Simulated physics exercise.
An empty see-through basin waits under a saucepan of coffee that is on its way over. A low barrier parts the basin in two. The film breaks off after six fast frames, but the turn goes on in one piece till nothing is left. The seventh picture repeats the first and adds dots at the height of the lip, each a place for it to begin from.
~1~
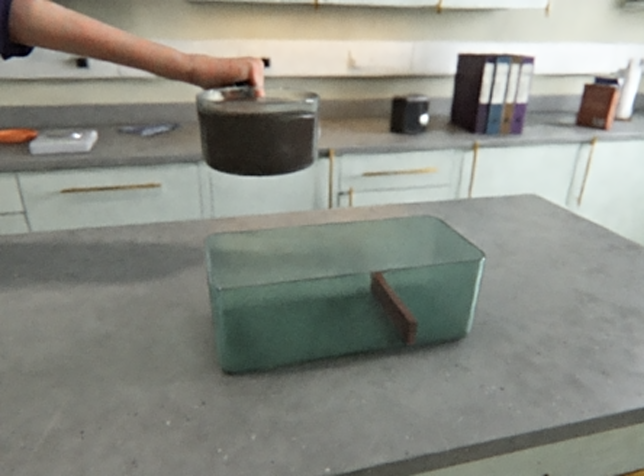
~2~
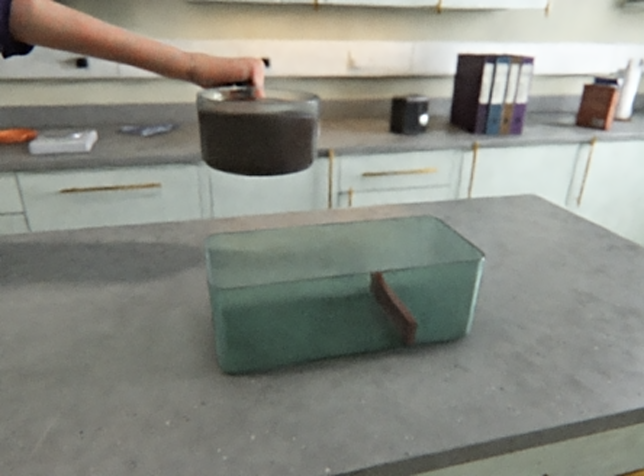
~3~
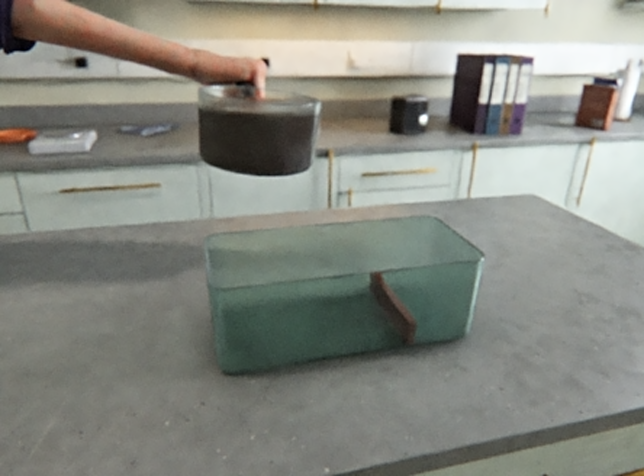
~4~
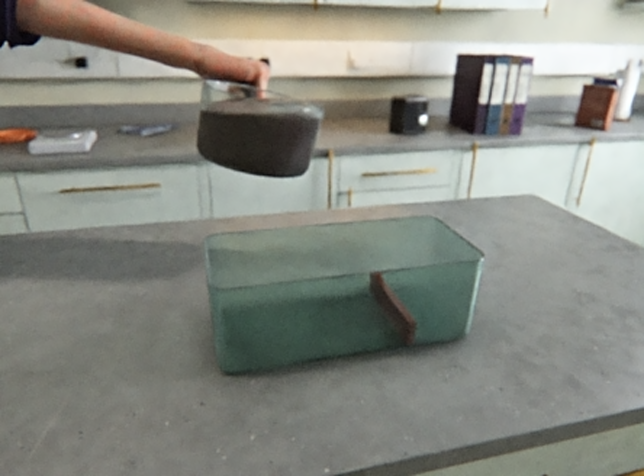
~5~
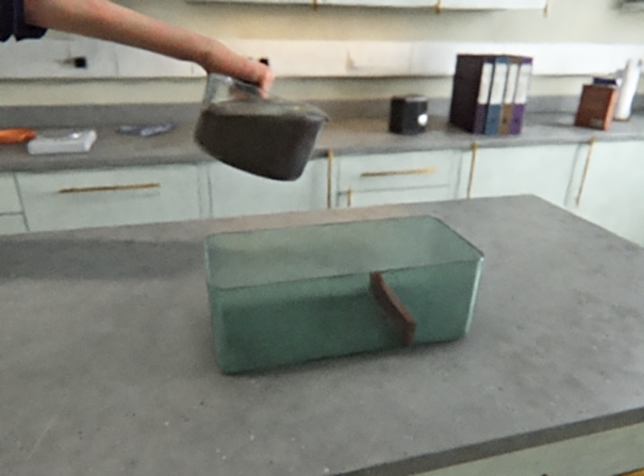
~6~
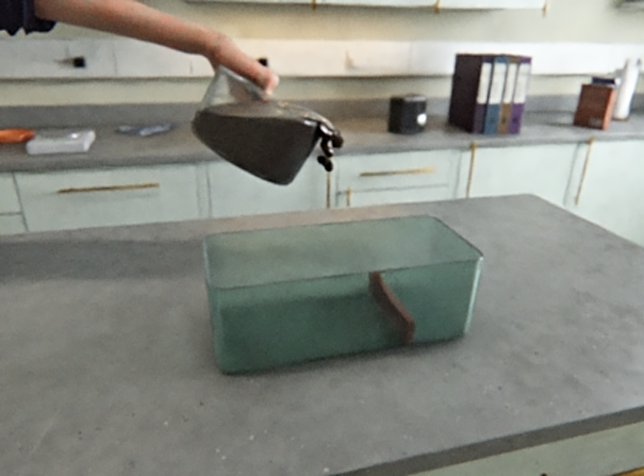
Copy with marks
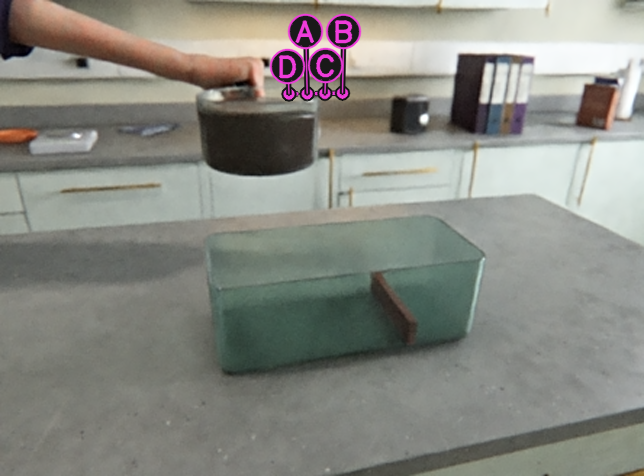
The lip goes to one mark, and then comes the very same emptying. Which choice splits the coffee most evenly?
B.
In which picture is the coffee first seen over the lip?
In picture 5.
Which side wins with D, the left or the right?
The left side.
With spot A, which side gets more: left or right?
More ends on the left.
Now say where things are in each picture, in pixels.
Upright, lip at (315, 93); basin from (219, 370) to (468, 332); top of the wall at (392, 293); nothing has left yet, in the first picture.
Upright, lip at (315, 95); nothing has left yet, in the second picture.
Tipped about 6°, lip at (317, 99); nothing has left yet, in the third picture.
Tipped about 12°, lip at (320, 107); nothing has left yet, in the fourth picture.
Tipped about 21°, lip at (321, 116); coffee is over the lip, down to (321, 116), in the fifth picture.
Tipped about 32°, lip at (321, 128); coffee is over the lip, down to (328, 166), in the sixth picture.
In magenta, A at (307, 93); B at (342, 93); C at (324, 93); D at (288, 94).
If A is chosen, about 94 % ends left of the wall and 5 % right of it.
If B is chosen, about 50 % ends left of the wall and 50 % right of it.
If C is chosen, about 74 % ends left of the wall and 25 % right of it.
If D is chosen, about 90 % ends left of the wall and 10 % right of it.
